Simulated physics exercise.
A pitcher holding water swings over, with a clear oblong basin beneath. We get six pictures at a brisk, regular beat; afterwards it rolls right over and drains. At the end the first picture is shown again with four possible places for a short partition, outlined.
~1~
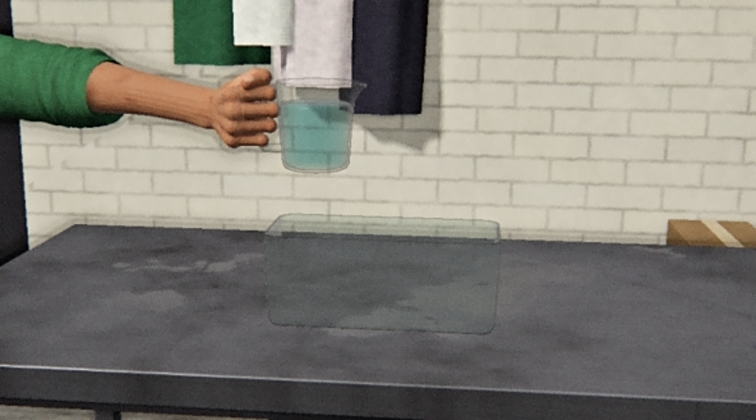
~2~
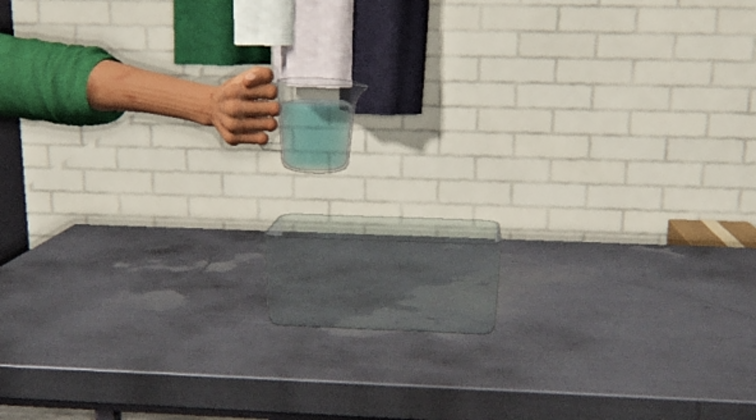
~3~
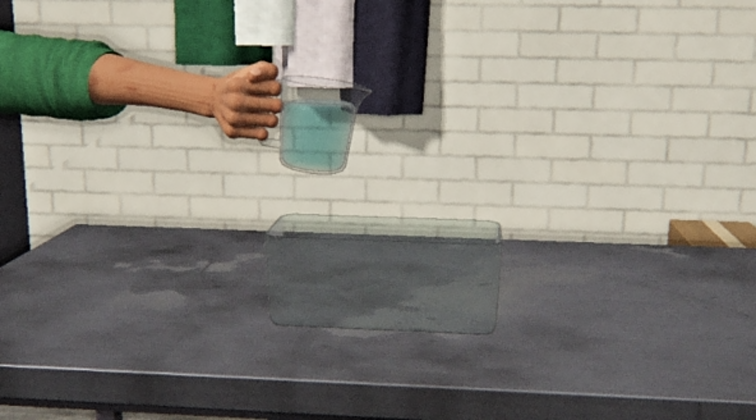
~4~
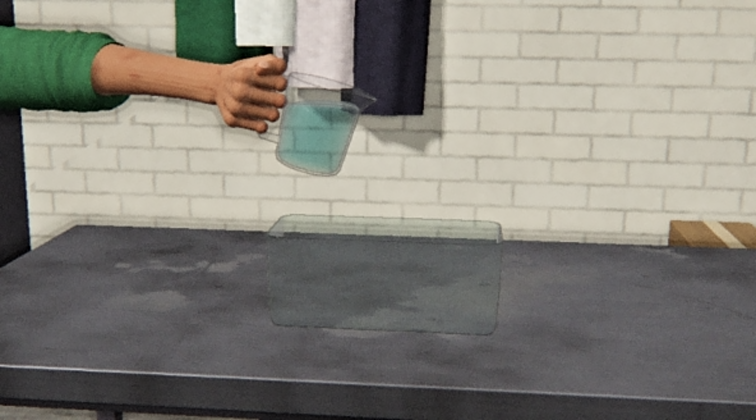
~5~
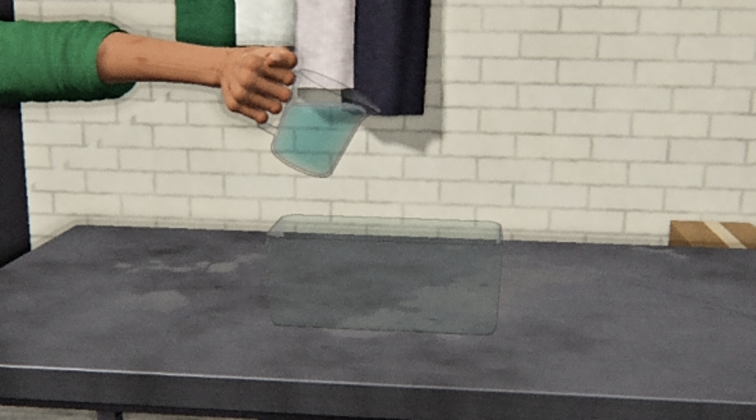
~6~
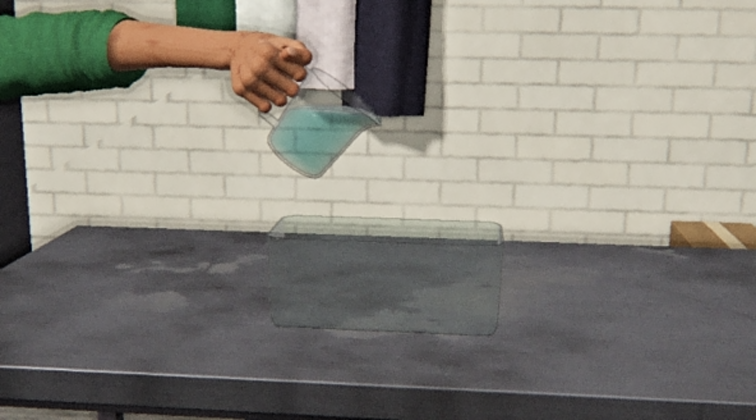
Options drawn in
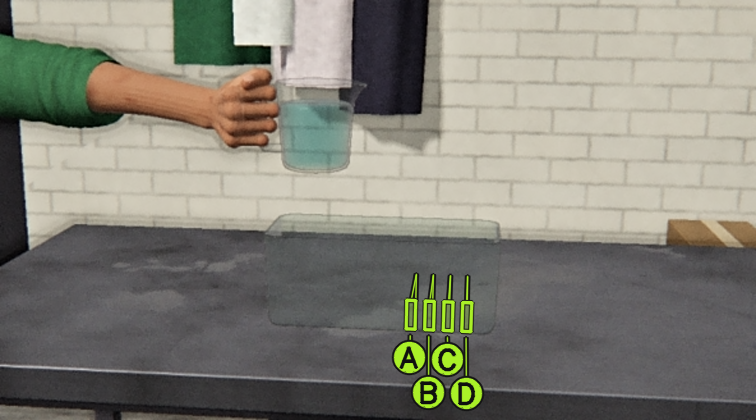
A green-sleeved arm holding a clear pitcher of blue-green water above a transparent oblong basin, gradually tilting it to the right.
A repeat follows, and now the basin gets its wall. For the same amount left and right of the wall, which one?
A.
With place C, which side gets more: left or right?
The left side.
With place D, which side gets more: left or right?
The left side.
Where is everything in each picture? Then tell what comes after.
Upright, lip at (365, 85); basin from (268, 323) to (495, 333); nothing has left yet.
Upright, lip at (366, 86); nothing has left yet.
Tipped about 7°, lip at (370, 91); nothing has left yet.
Tipped about 15°, lip at (375, 99); nothing has left yet.
Tipped about 25°, lip at (379, 111); nothing has left yet.
Tipped about 37°, lip at (381, 125); nothing has left yet.
On the marked copy, A at (410, 335); B at (428, 336); C at (447, 337); D at (466, 337).
Choosing A, about 57 % ends left of the wall and 42 % right of it.
Choosing B, about 90 % ends left of the wall and 7 % right of it; 4 % is lost outside.
Choosing C, about 92 % ends left of the wall and 6 % right of it.
Choosing D, about 89 % ends left of the wall and 9 % right of it.
